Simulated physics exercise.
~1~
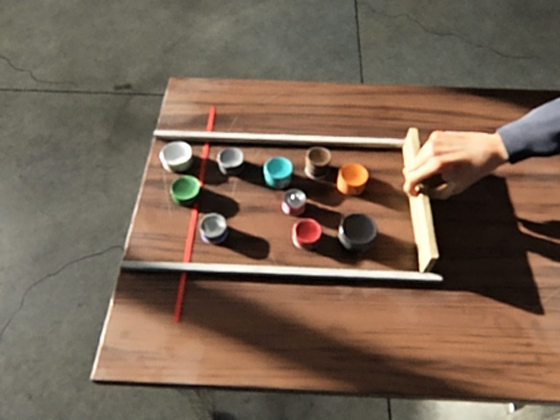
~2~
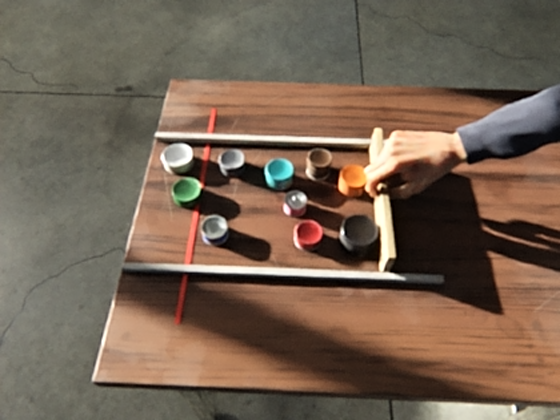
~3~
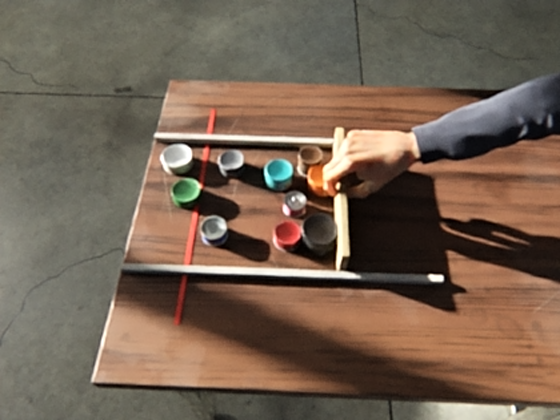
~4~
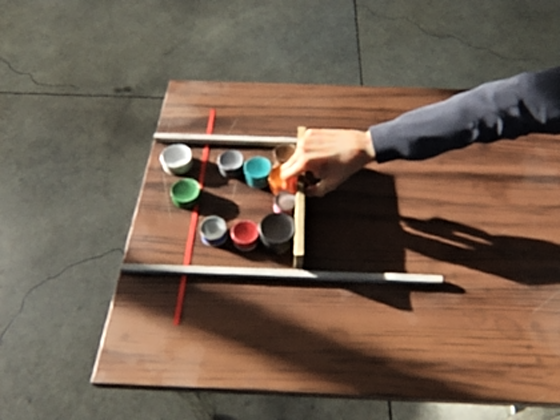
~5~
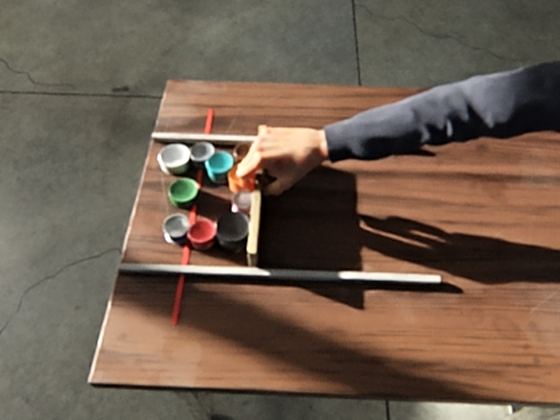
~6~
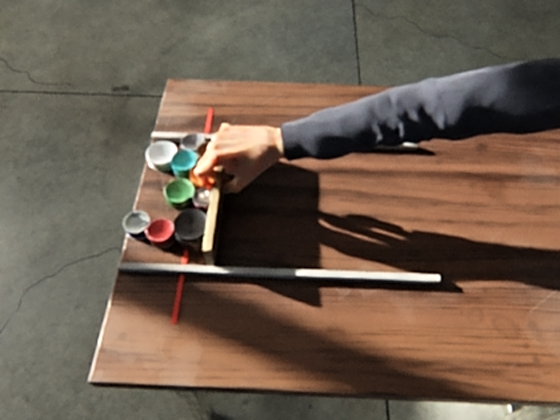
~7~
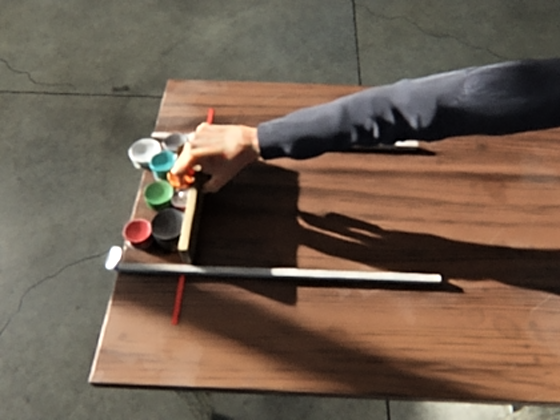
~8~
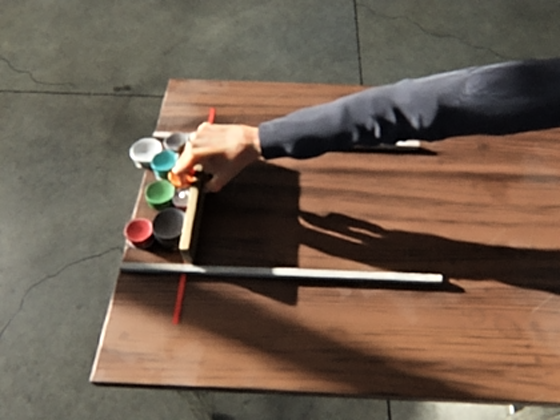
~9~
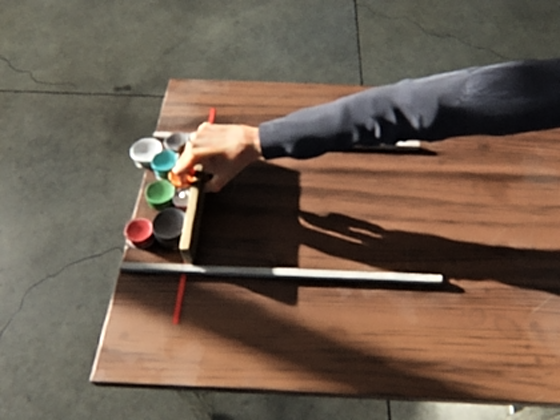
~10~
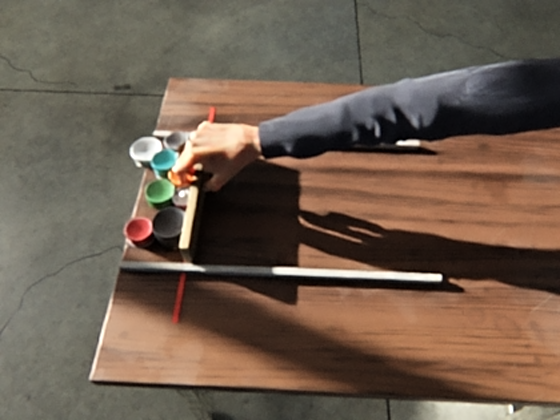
On a dark wooden tabletop above a cracked grey floor, seen from above at a slight angle, small colourful pots lie scattered between two pale rails. A red strip of tape crosses near the left end, and a dark-sleeved arm reaches in from the right to hold an upright wooden board. The hand slides the board left, gathering the orange, black, red and brown pots, then the teal, green and white ones. As the board reaches the tape, a greyish-blue pot at the lower left tips off the table's end. The board stops, leaving the others crowded at the edge.
